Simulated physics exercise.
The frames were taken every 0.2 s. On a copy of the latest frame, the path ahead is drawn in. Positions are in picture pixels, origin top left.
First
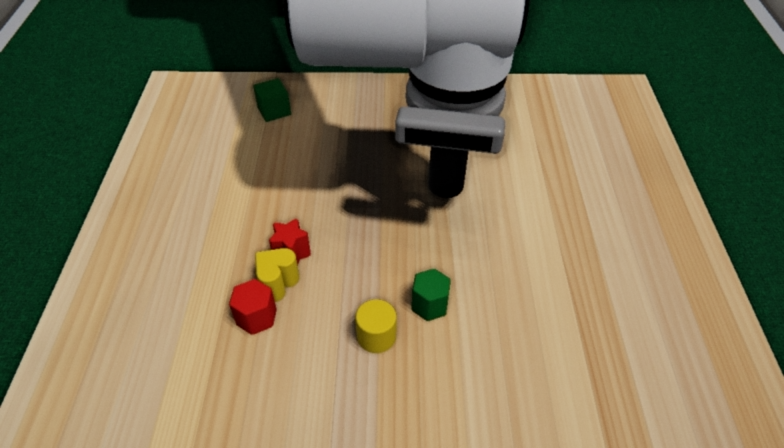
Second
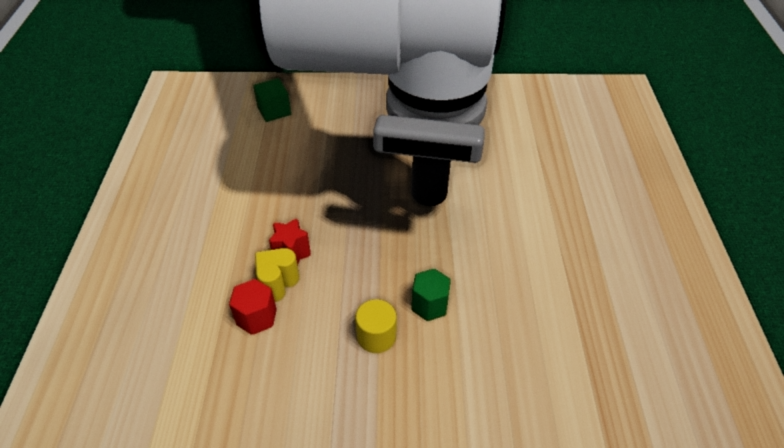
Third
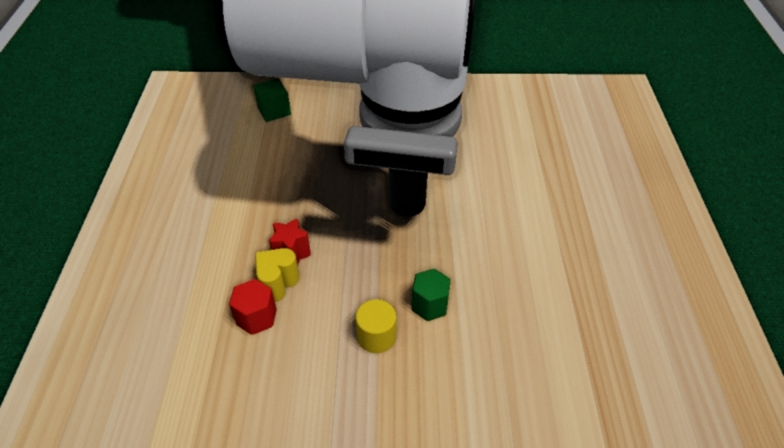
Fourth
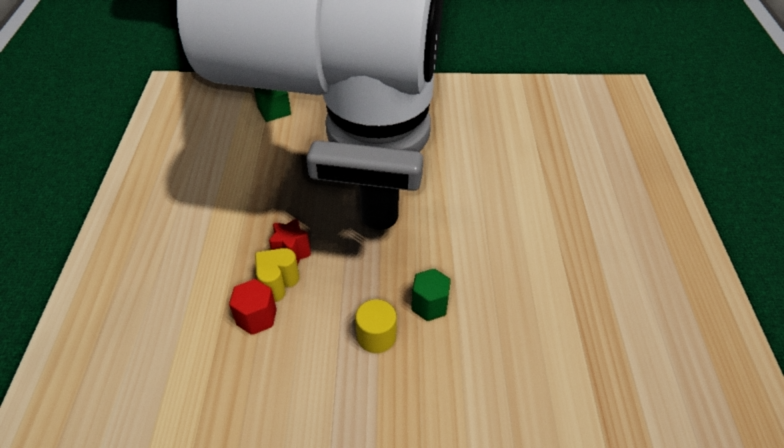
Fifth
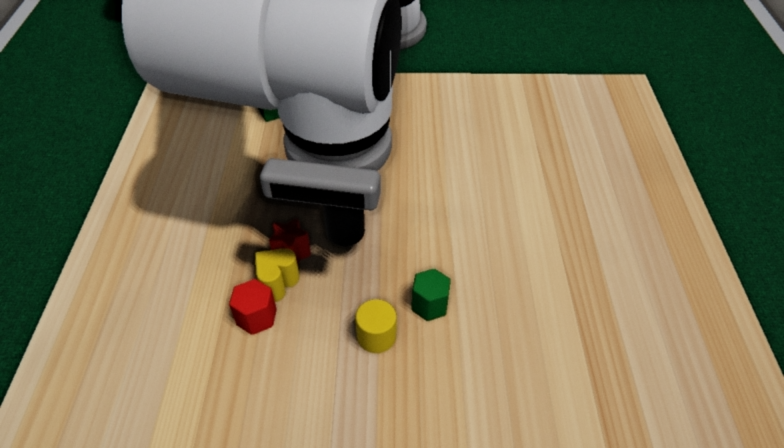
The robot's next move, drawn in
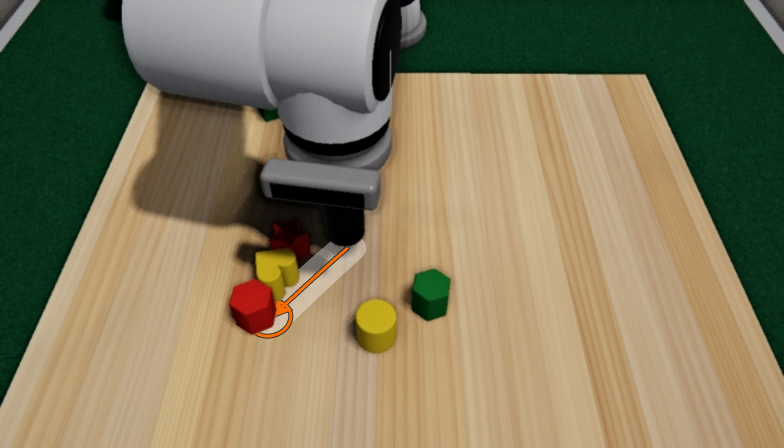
At the start, a robot arm holds a dark bar above a wooden table, with red, yellow and green blocks spread below and a dark green one near the back. The arm then moves steadily left and toward the viewer, its bar coming close beside the red star while the blocks stay still.
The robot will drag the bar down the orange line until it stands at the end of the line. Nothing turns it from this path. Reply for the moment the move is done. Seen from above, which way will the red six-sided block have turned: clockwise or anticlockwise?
Direction: Anticlockwise.
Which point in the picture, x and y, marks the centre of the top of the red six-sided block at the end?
At roughly (224, 314).
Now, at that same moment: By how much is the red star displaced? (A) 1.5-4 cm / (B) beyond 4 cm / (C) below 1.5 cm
Correct choice: C.
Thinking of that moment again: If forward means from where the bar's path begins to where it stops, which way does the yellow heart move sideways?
It's pushed right.
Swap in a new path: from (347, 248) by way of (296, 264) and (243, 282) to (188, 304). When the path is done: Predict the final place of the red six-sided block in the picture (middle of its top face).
Its top middle: (228, 321).
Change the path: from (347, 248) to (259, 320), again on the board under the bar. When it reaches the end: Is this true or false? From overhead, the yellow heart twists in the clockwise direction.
True.
Drawn move, straight from (347, 248) to (270, 318).
On the path given first. Halfway along, bar (307, 267); red six-sided block (243, 300), turned 20° anticlockwise; yellow heart (262, 266), turned 15° clockwise.
At the end, bar (266, 304); red six-sided block (224, 314), turned 25° anticlockwise; yellow heart (232, 275), turned 90° clockwise; red star still.
